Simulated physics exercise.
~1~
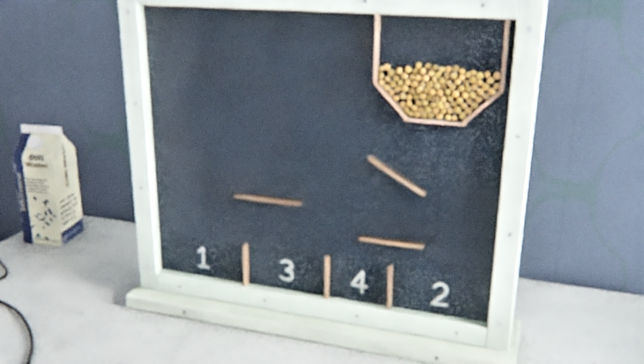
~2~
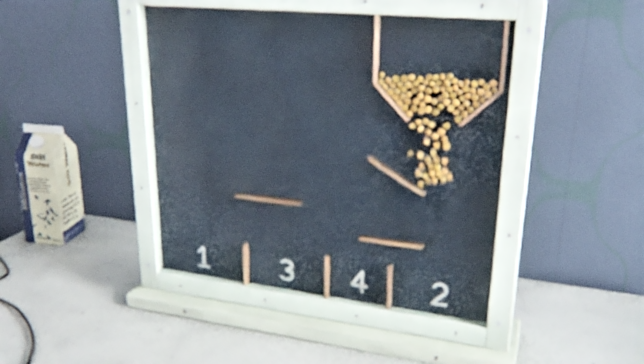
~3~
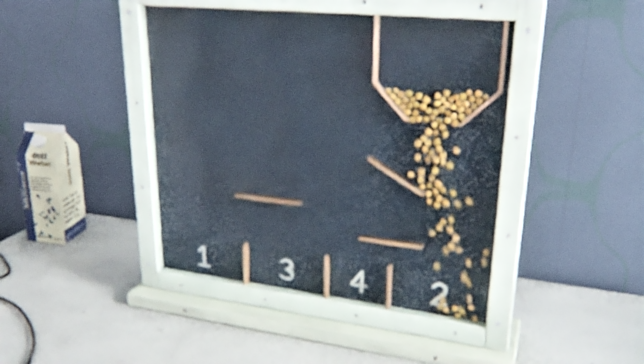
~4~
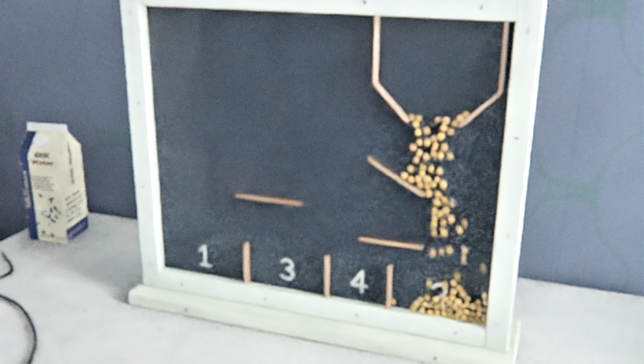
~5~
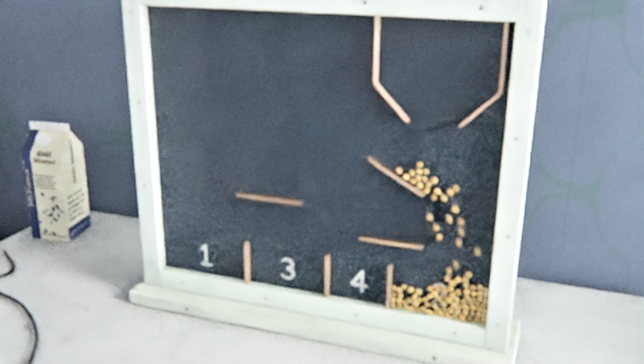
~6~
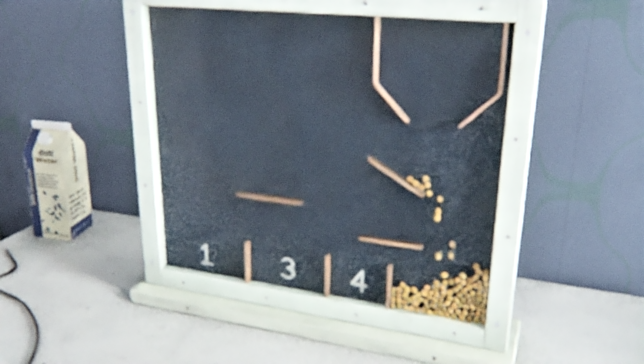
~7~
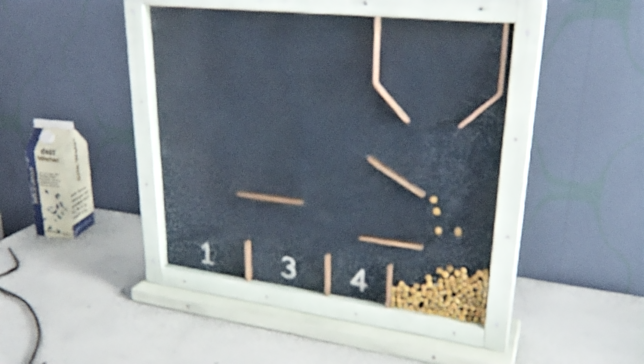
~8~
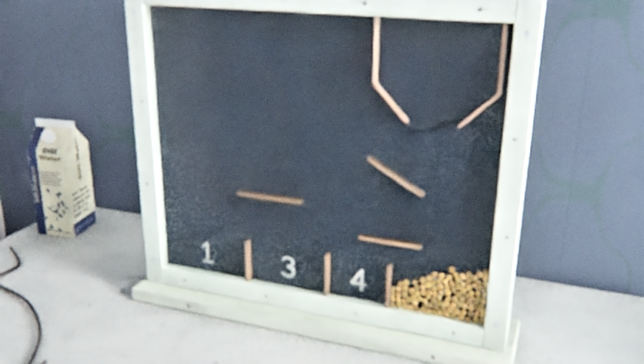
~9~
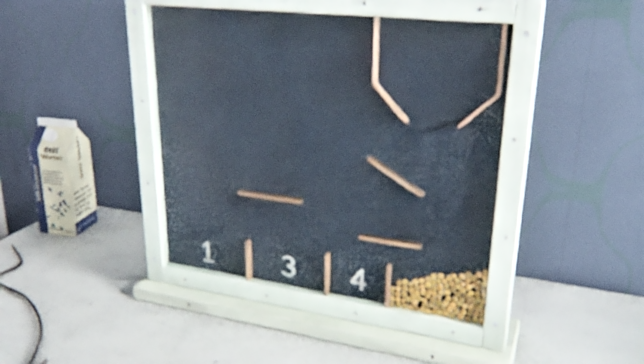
Chickpeas pour from the hopper, slide off a slanted ledge, and settle in the far-right bin.
